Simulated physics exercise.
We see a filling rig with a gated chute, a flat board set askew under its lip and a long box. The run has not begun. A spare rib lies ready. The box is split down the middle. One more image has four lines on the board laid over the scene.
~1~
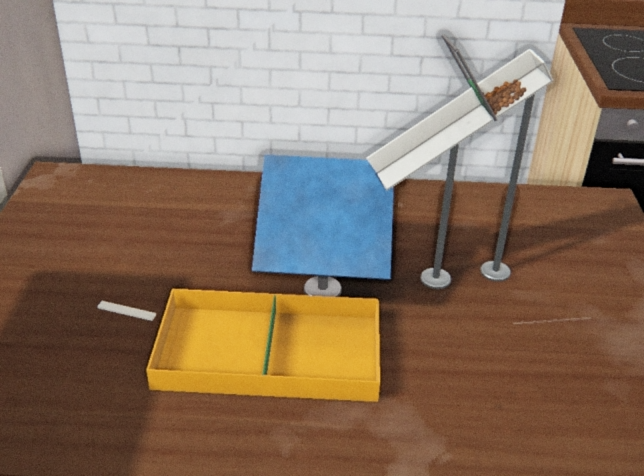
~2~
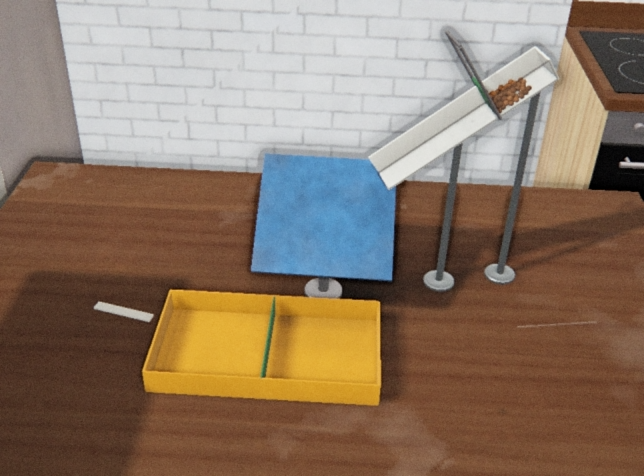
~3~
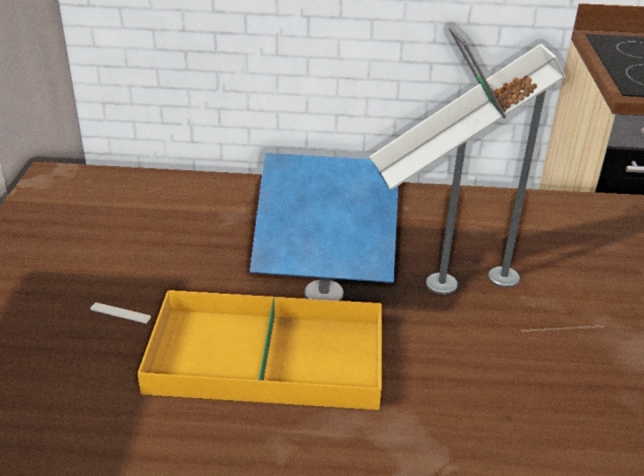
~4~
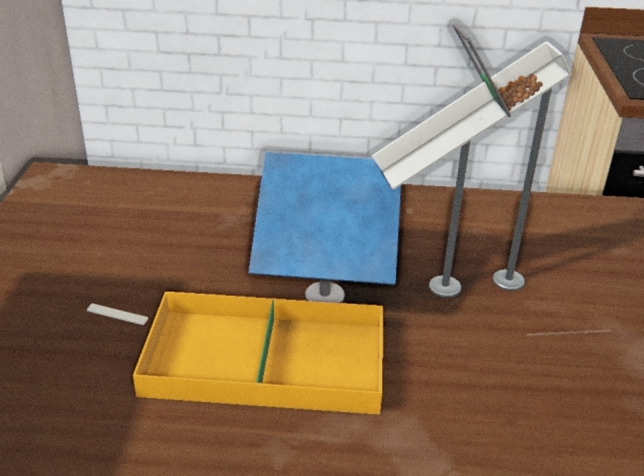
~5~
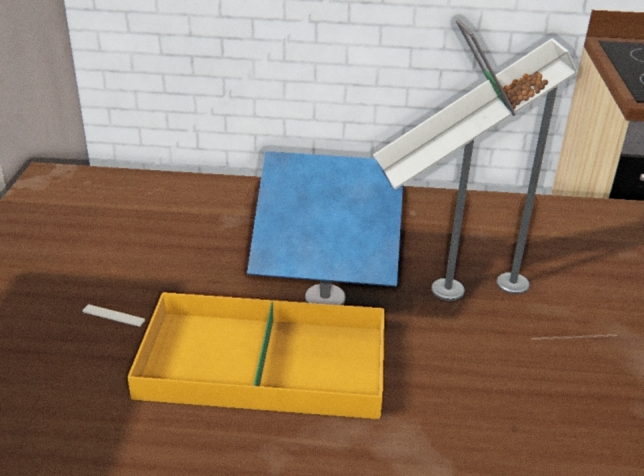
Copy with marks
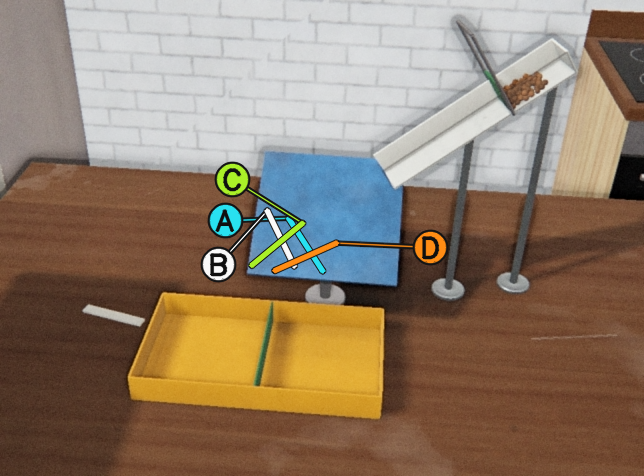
A square blue board stands tilted at the centre of a brown wooden table, seen from slightly above, with a white brick wall behind and part of a stove at the upper right. A long yellow box with a green divider sits in front, a pale strip to its left, and a sloping whitish chute on grey stands holds small brown pieces behind a gate. Nothing on the table moves; only the camera drifts slightly.
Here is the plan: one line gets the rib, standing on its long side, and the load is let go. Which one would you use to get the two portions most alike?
Line C.
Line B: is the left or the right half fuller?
The right half.
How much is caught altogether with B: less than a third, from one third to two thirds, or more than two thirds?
Line B gives more than two thirds.
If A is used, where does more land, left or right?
Right.
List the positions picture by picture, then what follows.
Load behind the gate at (500, 95), cereal balls; lip of the chute at (382, 182), sloping gently, in the first picture.
Middle of the board at (326, 214), tilted fairly steeply; middle of its low edge at (321, 276); of its high edge at (331, 157), in the second picture.
Front corners of the box at (139, 373) and (380, 389); front end of its middle wall at (259, 381); gate still shut at (484, 85), in the third picture.
Middle of the load at (515, 90); lip at (388, 181), in the fourth picture.
Middle of the load at (520, 88); lip at (390, 181), in the fifth picture.
On the marked copy, line A from (288, 218) to (322, 271); line B from (267, 210) to (294, 266); line C from (302, 223) to (251, 265); line D from (336, 243) to (274, 270).
With A, of what is caught, a stray few in the left half, nearly all in the right.
With B, of what is caught, a small part in the left half, nearly all in the right.
With C, of what is caught, about two thirds in the left half, about a third in the right.
With D, of what is caught, most in the left half, a small part in the right.
